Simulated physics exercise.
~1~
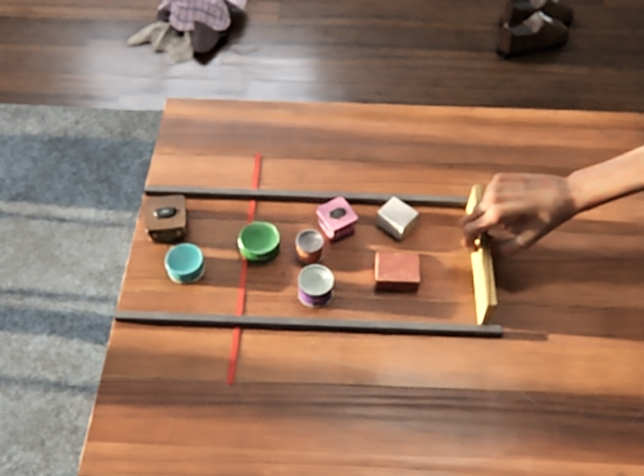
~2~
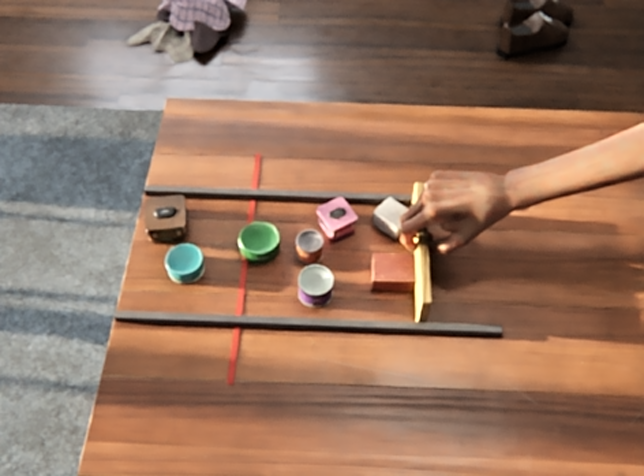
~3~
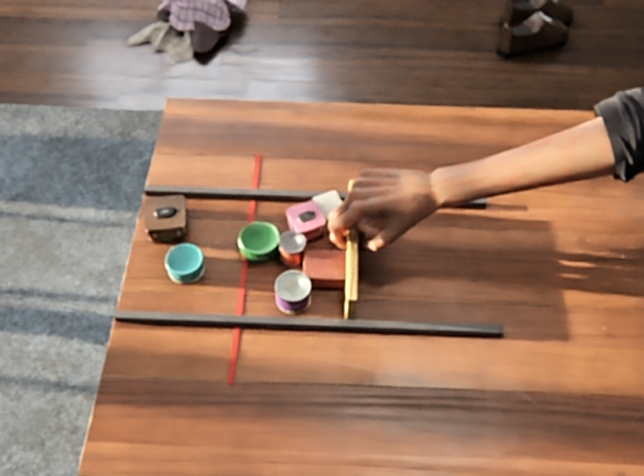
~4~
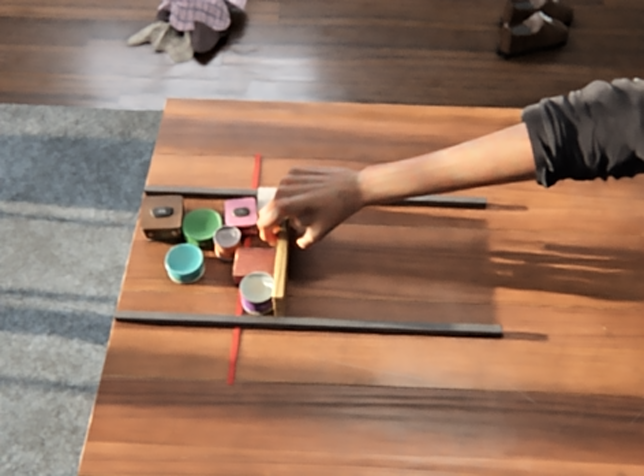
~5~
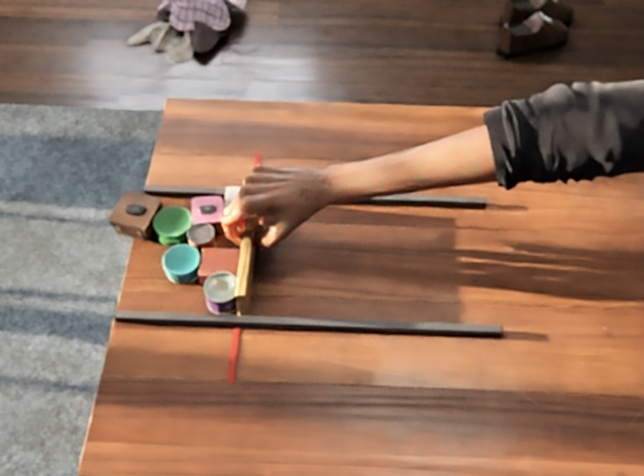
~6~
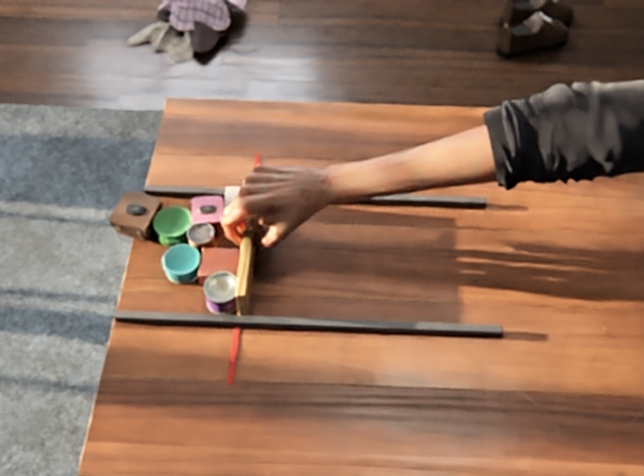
A hand slid an upright yellow board leftward between two dark rails on a wooden table, gathering blocks, pots and little cases ahead of it, then stopped around the red tape with the brown case jutting past the table's left edge and nothing fallen.
